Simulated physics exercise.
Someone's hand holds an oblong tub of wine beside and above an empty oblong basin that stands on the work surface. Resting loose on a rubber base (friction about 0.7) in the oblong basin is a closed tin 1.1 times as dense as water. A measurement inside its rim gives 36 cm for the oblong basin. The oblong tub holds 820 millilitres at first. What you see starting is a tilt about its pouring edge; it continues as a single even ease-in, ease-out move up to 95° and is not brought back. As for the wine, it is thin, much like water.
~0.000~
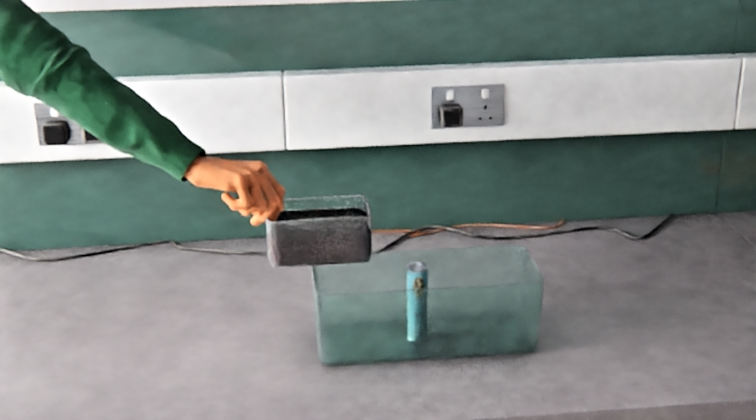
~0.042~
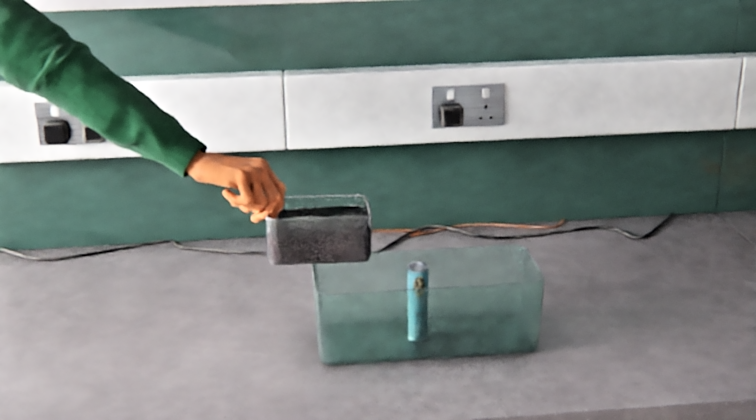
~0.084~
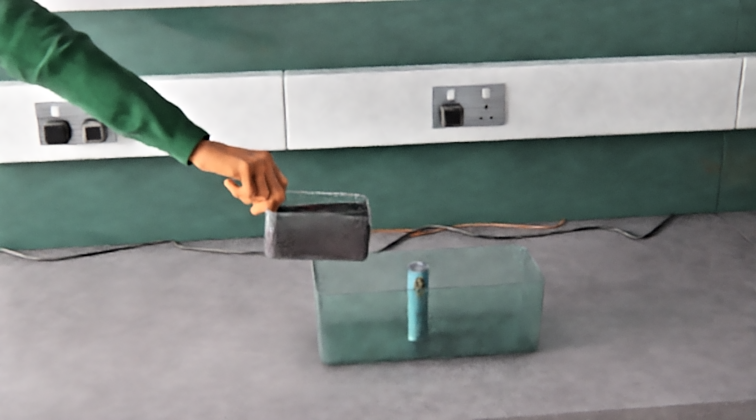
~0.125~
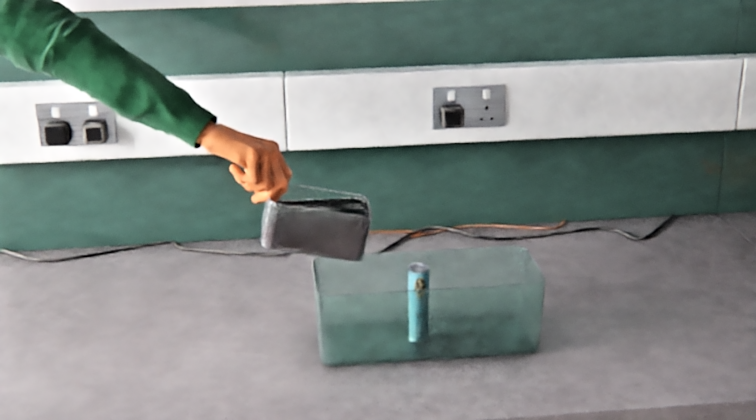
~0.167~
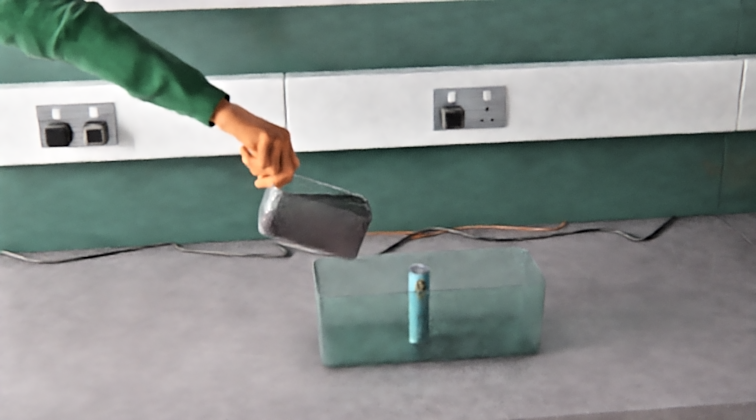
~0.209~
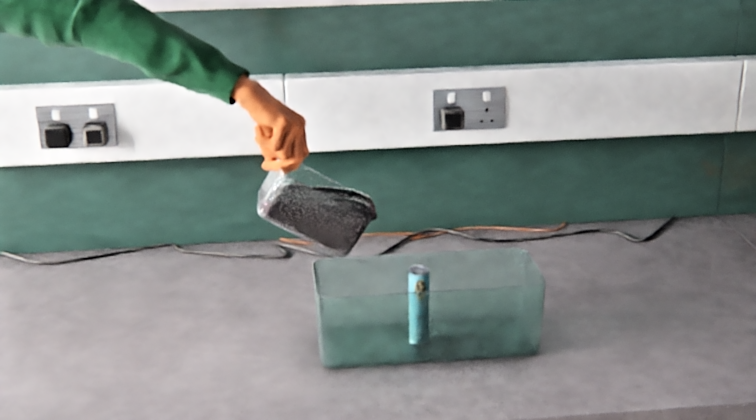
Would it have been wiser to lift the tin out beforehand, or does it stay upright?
Upright.
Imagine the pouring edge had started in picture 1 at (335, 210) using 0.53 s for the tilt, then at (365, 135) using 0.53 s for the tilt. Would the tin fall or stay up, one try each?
The tin overturns the first time and stays vertical the second time.
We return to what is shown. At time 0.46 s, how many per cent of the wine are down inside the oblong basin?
I reckon close to 8 percent of it.
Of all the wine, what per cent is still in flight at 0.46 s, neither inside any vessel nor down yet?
Near 48 per cent at that time.
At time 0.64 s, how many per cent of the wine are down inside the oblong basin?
About 76 per cent.
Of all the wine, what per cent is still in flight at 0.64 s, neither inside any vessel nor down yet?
Some 18 % is up in the air.
By 0.46 s the tilt is 90° and 44 per cent is still to pour; the tin stands where it began.
By 0.64 s the tilt is 95° and 8 per cent is still to pour; the tin stands where it began.
By 0.82 s the tilt is 95° and 2 per cent is still to pour; the tin stands where it began.
By 1.03 s the tilt is 95° and 1 per cent is still to pour; the tin stands where it began.
At rest the tin stands where it began.
